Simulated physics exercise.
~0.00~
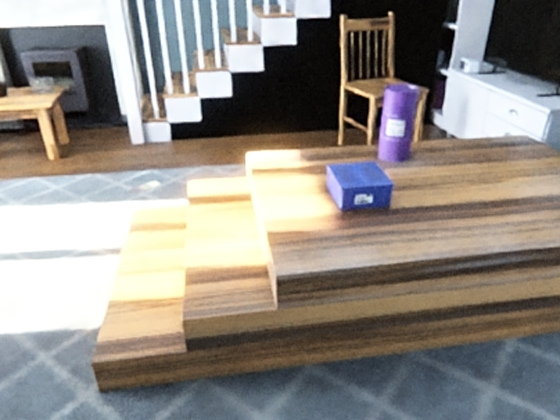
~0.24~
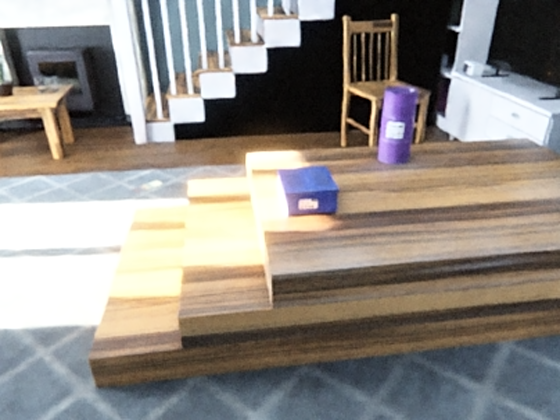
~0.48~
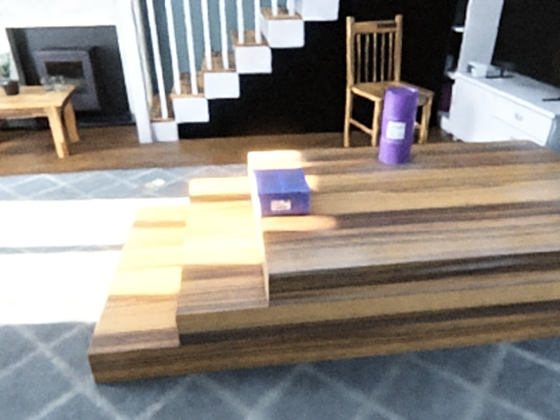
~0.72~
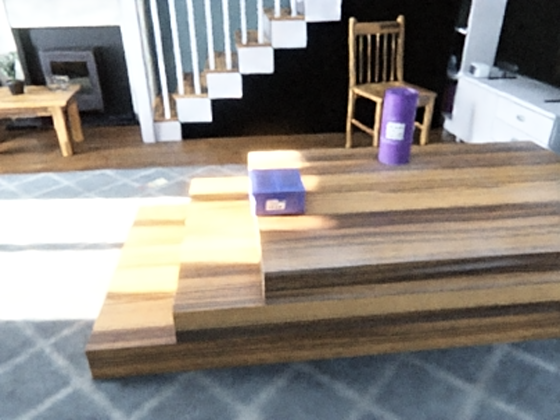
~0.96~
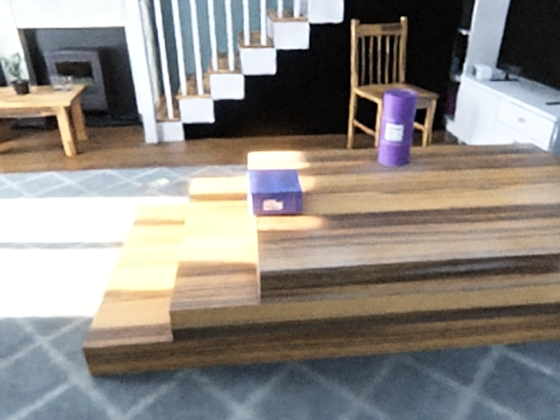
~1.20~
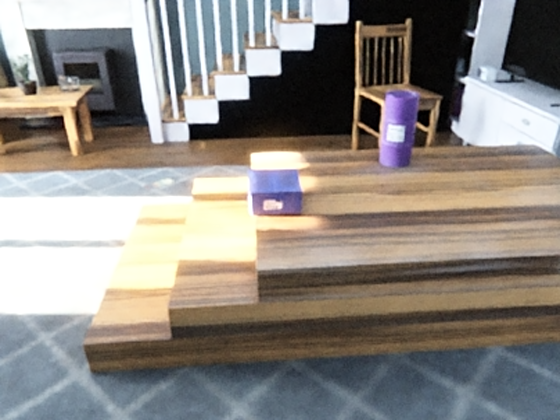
A small blue box slides left across the striped wooden landing at the top of a short flight of steps, heading straight for the edge. A purple canister stands farther back on the right and stays where it is. The box moves quickly at first, crossing into the patch of sunlight, then slows as it nears the first drop. It creeps a little farther and stops close to the brink without tipping over. As the view drifts slightly sideways, the box rests upright on the landing, with the canister still standing behind it.
